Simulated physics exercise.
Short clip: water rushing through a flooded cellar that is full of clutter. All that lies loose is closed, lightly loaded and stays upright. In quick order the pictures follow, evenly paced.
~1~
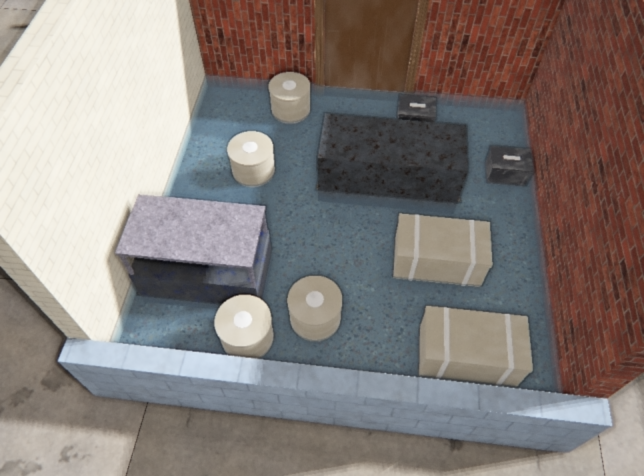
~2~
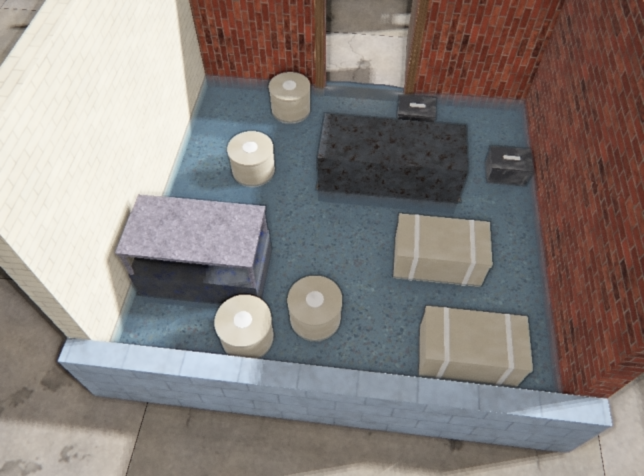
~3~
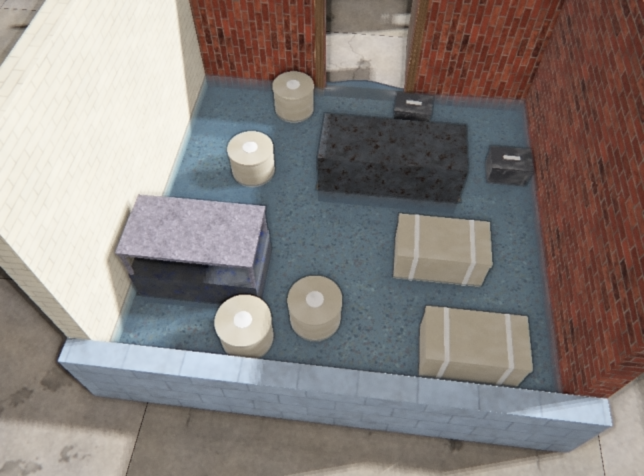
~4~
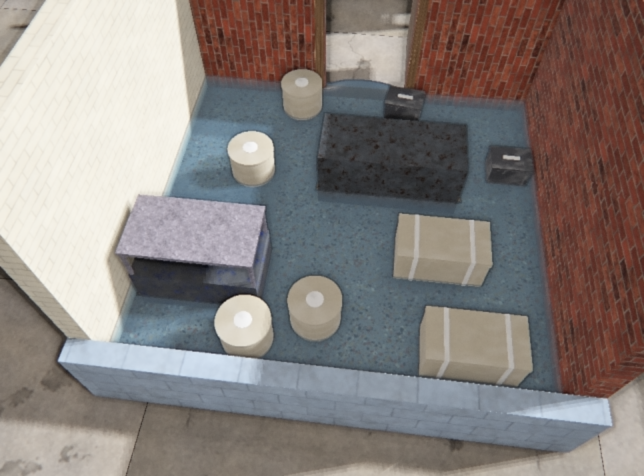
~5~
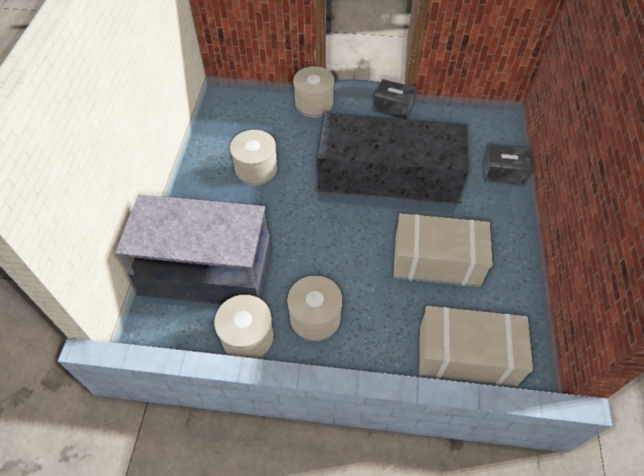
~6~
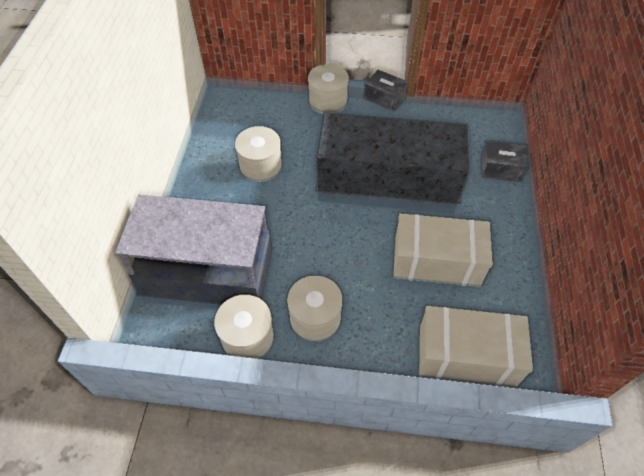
In a flooded brick-walled cellar, the brown door vanished from the back opening, then a pale drum drifted right and a small dark box drifted left, closing in on each other near the gap.
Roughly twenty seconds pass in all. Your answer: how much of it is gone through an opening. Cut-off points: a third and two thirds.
A third to two thirds.
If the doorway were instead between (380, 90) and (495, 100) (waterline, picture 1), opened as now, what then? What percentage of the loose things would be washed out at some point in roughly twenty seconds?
Roughly 60 in a hundred.
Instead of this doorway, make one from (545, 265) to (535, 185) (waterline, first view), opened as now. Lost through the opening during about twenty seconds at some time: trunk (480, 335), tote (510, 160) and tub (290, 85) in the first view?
In the order given: Escapes, escapes, remains.
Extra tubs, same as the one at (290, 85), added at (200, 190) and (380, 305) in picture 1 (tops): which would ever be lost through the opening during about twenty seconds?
The first copy is held back and the second is held back.
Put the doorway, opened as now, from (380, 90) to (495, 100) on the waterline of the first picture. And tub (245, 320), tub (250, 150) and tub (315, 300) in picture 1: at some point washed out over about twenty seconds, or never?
Following that order: Remains behind; escaped; remains behind.
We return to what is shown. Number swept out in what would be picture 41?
4 of them.
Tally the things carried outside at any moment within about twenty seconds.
The answer is 4.
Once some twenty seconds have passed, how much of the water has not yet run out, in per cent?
46 %.
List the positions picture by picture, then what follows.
A tote at (418, 106), afloat; a tub at (289, 86) floats; 0 of 8 have shifted, in the first frame.
A tote at (418, 106) floats; a tub at (290, 86) floats; 0 of 8 have shifted, in the second frame.
A tote at (414, 103), afloat, close to its start; a tub at (293, 85) floats, close to its start; 1 of 8 have shifted, in the third frame.
A tote at (405, 97), afloat, close to its start; a tub at (302, 83) floats, close to its start; 2 of 8 have shifted, in the fourth frame.
A tote at (395, 91), afloat, a stride from its start; a tub at (314, 80), afloat, close to its start; 2 of 8 have shifted, in the fifth frame.
A tote at (387, 83) floats, a stride from its start; a tub at (328, 77), afloat, a stride from its start; 4 of 8 have shifted, in the sixth frame.
A moment on, 2 of 8 are out; 6 afloat.
Next, 4 of 8 are out; 4 afloat.
Later, 4 of 8 are out; 4 afloat.
In the end, 4 of 8 are out; 4 afloat.
